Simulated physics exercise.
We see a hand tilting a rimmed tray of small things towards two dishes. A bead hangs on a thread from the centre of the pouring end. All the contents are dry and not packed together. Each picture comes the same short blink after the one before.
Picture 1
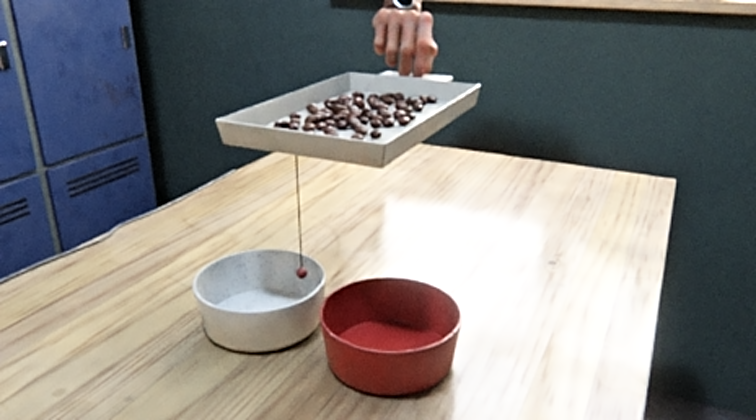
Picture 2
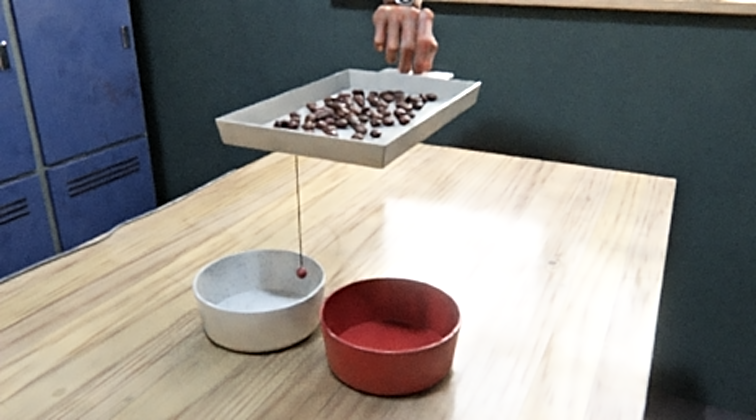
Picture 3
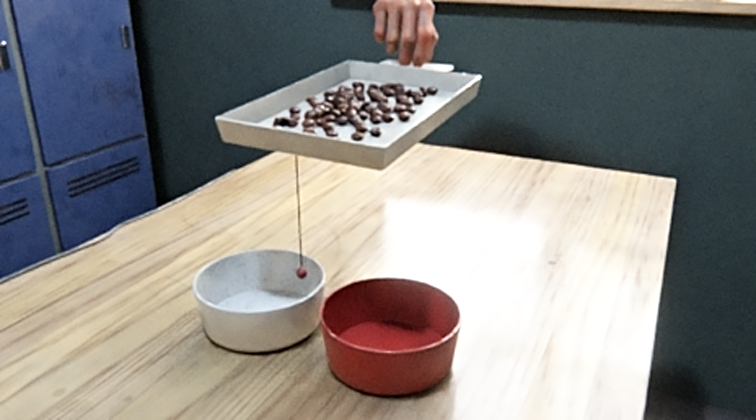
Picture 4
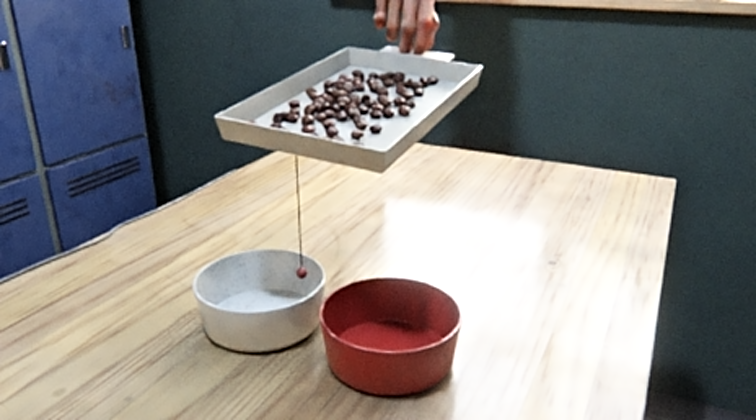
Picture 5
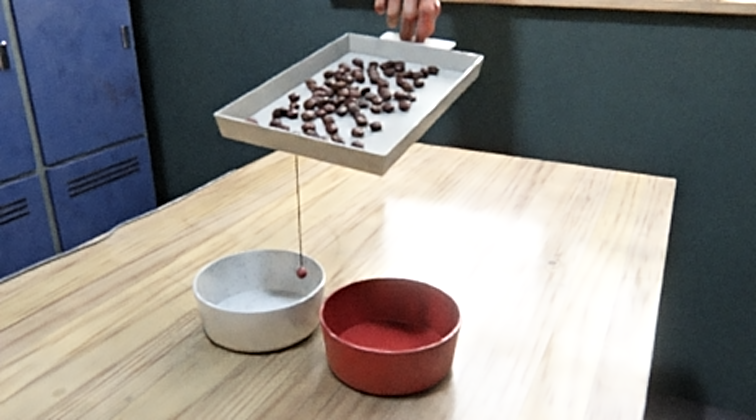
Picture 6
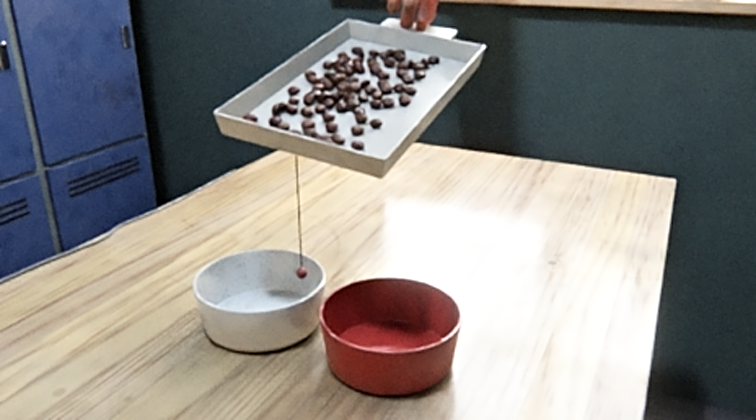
At a pale wooden table, a hand gradually raising the back of a tray of small brown pieces above white and red dishes.
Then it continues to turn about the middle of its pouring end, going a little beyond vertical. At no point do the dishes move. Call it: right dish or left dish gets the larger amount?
Right dish.
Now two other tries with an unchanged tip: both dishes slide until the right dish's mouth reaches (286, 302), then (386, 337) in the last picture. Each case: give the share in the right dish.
Approximately 10 percent, followed by approximately 100 percent.
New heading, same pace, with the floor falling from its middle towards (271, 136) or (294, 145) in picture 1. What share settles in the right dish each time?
Somewhere close to 0 % the first time, 0 % the second.
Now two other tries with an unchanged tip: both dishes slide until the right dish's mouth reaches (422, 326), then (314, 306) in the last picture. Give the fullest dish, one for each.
In order of the tries: The dish on the right side, then the dish on the right side.
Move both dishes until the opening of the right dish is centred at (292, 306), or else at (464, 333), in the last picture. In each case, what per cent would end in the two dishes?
First about 20, then 70 per cent.
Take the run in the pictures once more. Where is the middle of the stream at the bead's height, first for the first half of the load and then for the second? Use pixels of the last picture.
Roughly (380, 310) first, then roughly (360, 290).
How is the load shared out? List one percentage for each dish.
Final split: Left dish some 0 per cent, right dish some 100 per cent.
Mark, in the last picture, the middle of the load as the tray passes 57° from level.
In the last view, the load is centred close to (358, 130).
Shortly afterwards, tray tipped steeply; the whole lot on the tray.
Next, tray tipped right over; near half on the tray; near a third in the right dish; only a few outside both; a little in the air.
Some moments later, tray tipped past a quarter turn; all but a few in the right dish; a little outside both.
In the end, tray tipped past a quarter turn; all but a few in the right dish; none at all in the left dish; a little outside both.
